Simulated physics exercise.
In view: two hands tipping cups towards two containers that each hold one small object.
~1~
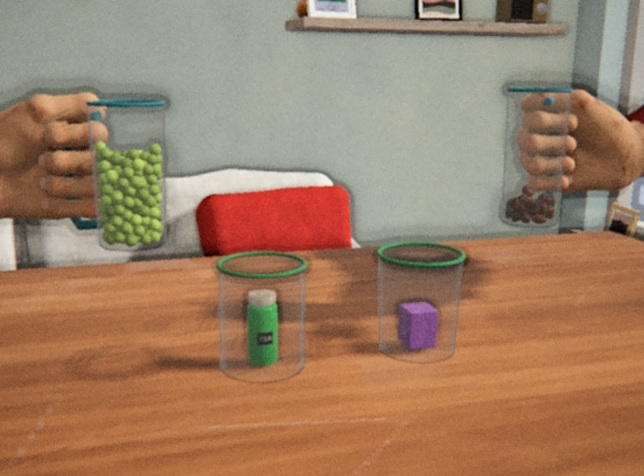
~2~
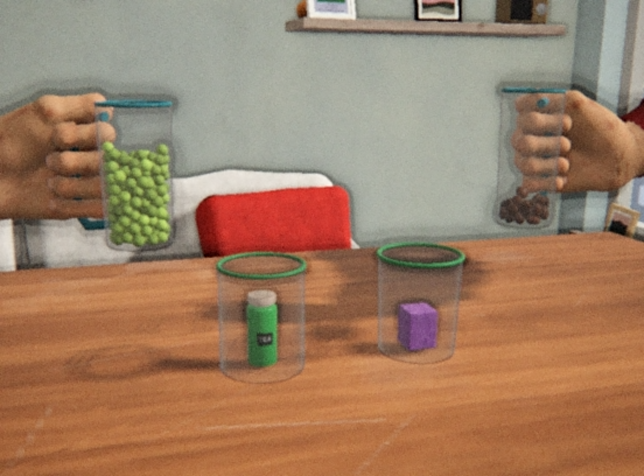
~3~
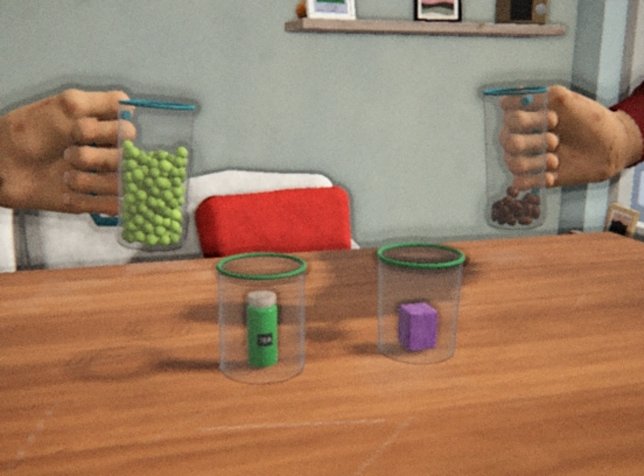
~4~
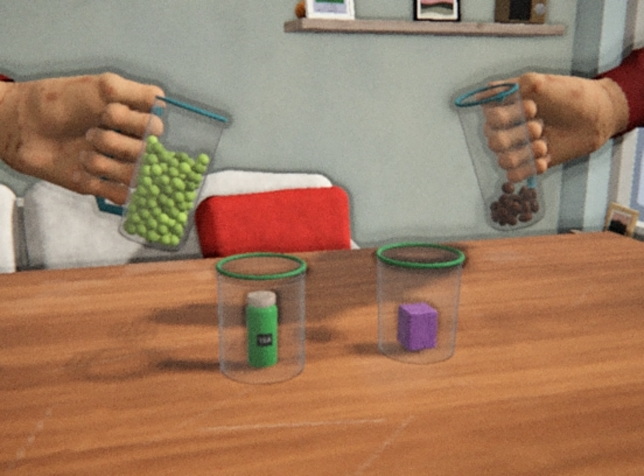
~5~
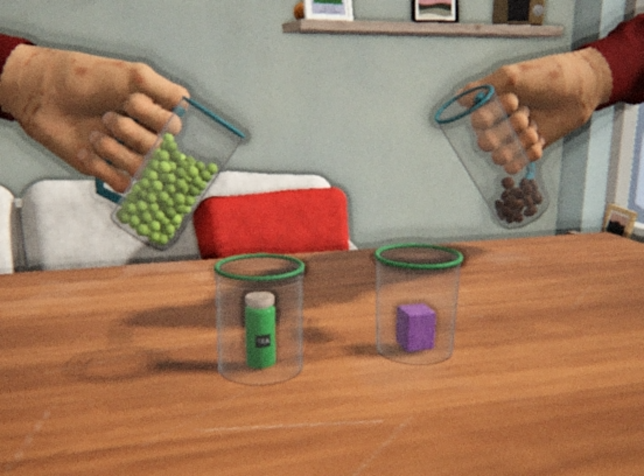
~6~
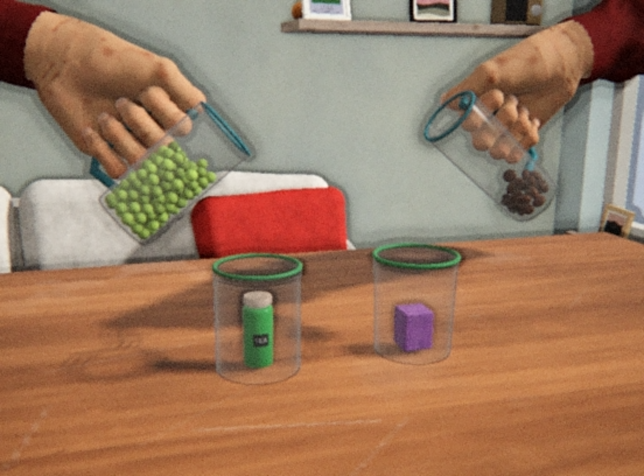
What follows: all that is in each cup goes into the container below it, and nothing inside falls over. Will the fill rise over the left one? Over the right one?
In the end the left object still sticks out, and the right object still sticks out.
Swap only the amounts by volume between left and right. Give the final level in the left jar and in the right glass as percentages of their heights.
Left: 20 %. Right: 60 %.
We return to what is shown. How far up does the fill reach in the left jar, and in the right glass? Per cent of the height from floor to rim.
Some 55 per cent left and 25 right.
Then, 0.52 s later than the last frame, left jar empty, all of its cupful still in the cup; right glass empty, all of its cupful still in the cup.
Then, 0.98 s later than the last frame, left jar nearly empty, roughly two thirds of its cupful still in the cup; right glass nearly empty, nearly all of its cupful still in the cup.
Then, 1.37 s later than the last frame, left jar a third full, none of its cupful still in the cup; right glass nearly empty, none of its cupful still in the cup.
When it is over, left jar half full (surface near (258, 308)), nothing beside it; right glass a quarter full (surface near (413, 322)), nothing beside it; the left thing is still showing; the right thing is still showing.
